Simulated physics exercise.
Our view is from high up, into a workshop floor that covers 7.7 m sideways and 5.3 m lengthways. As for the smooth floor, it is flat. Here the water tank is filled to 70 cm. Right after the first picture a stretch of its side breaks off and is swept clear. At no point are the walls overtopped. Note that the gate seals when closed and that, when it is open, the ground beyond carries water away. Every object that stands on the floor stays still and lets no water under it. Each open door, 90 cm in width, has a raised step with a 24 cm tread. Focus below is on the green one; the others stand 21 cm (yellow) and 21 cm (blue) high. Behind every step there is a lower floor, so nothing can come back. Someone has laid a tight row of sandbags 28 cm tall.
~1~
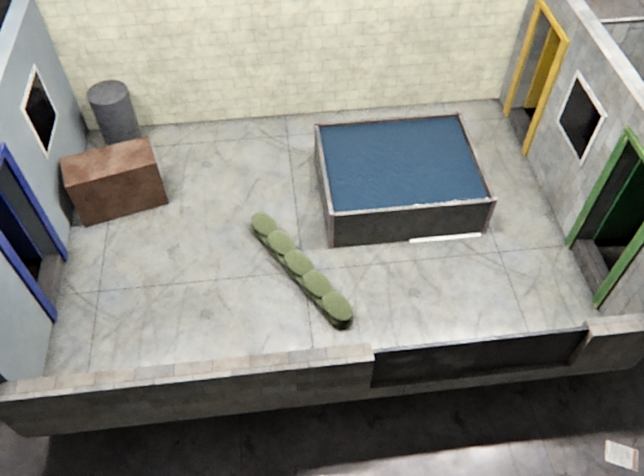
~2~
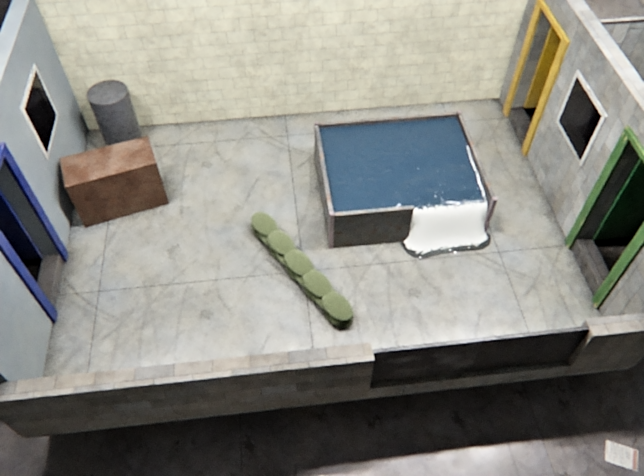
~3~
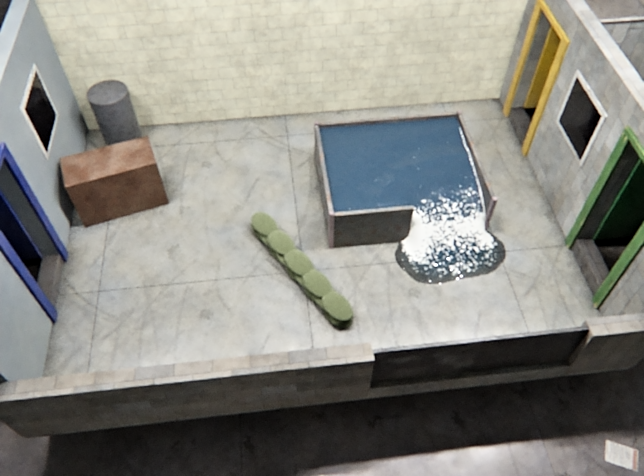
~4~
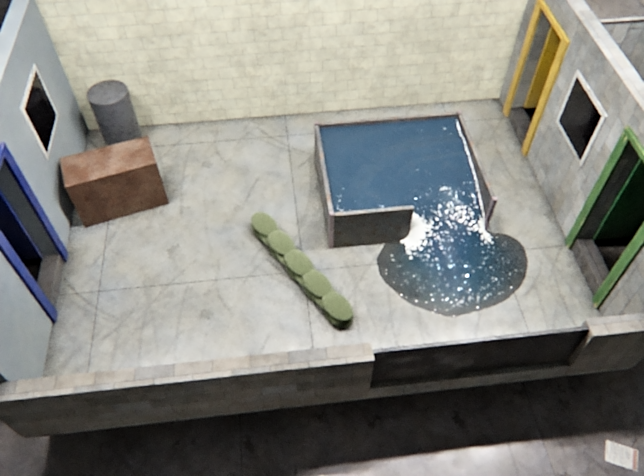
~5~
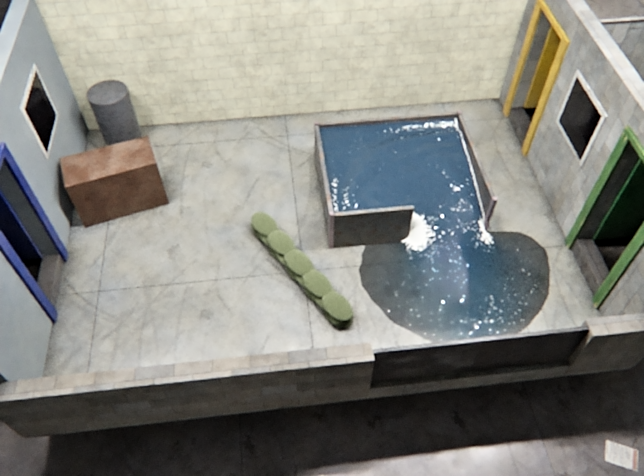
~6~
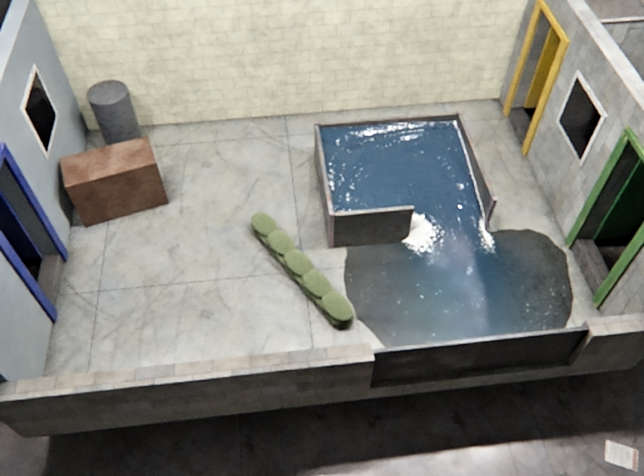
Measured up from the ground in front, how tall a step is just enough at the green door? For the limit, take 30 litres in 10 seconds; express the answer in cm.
It needs to be about 20 cm tall.
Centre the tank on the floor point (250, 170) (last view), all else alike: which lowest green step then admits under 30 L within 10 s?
Some 23 cm.
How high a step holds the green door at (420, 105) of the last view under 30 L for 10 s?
Roughly 11.5 cm.
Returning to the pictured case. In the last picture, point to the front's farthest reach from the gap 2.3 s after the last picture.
Around (53, 407).
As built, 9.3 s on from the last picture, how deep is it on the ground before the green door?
11.0 cm.
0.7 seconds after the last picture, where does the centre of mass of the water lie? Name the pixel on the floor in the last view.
I'd say around (418, 227).
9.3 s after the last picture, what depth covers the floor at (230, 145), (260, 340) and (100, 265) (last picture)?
Depths in order: 6 / 3 / 9 cm.
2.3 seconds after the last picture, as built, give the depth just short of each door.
Green door 23 cm, yellow door 1 cm, blue door 0 cm.
Then, 0.7 s after the last picture water covers 20 % of the floor, deepest (53 cm) near (607, 345); 7 cm at the green door, 0 litres in over its 26 cm step.
Then, 2.3 s after the last picture water covers 45 % of the floor, deepest (33 cm) near (595, 346); 23 cm at the green door, 4 litres in over its 26 cm step.
Then, 9.3 s after the last picture water covers 95 % of the floor, deepest (17 cm) near (77, 198); 11 cm at the green door, 4 litres in over its 26 cm step.
At the green door as built, the water peaked near 26 cm, 1.5 s after the last picture.
With a step of 18.5 cm, 43 litres would have come in within the 10 s; with 21.5 cm, 19 litres. So under 30 litres takes about 20 cm.
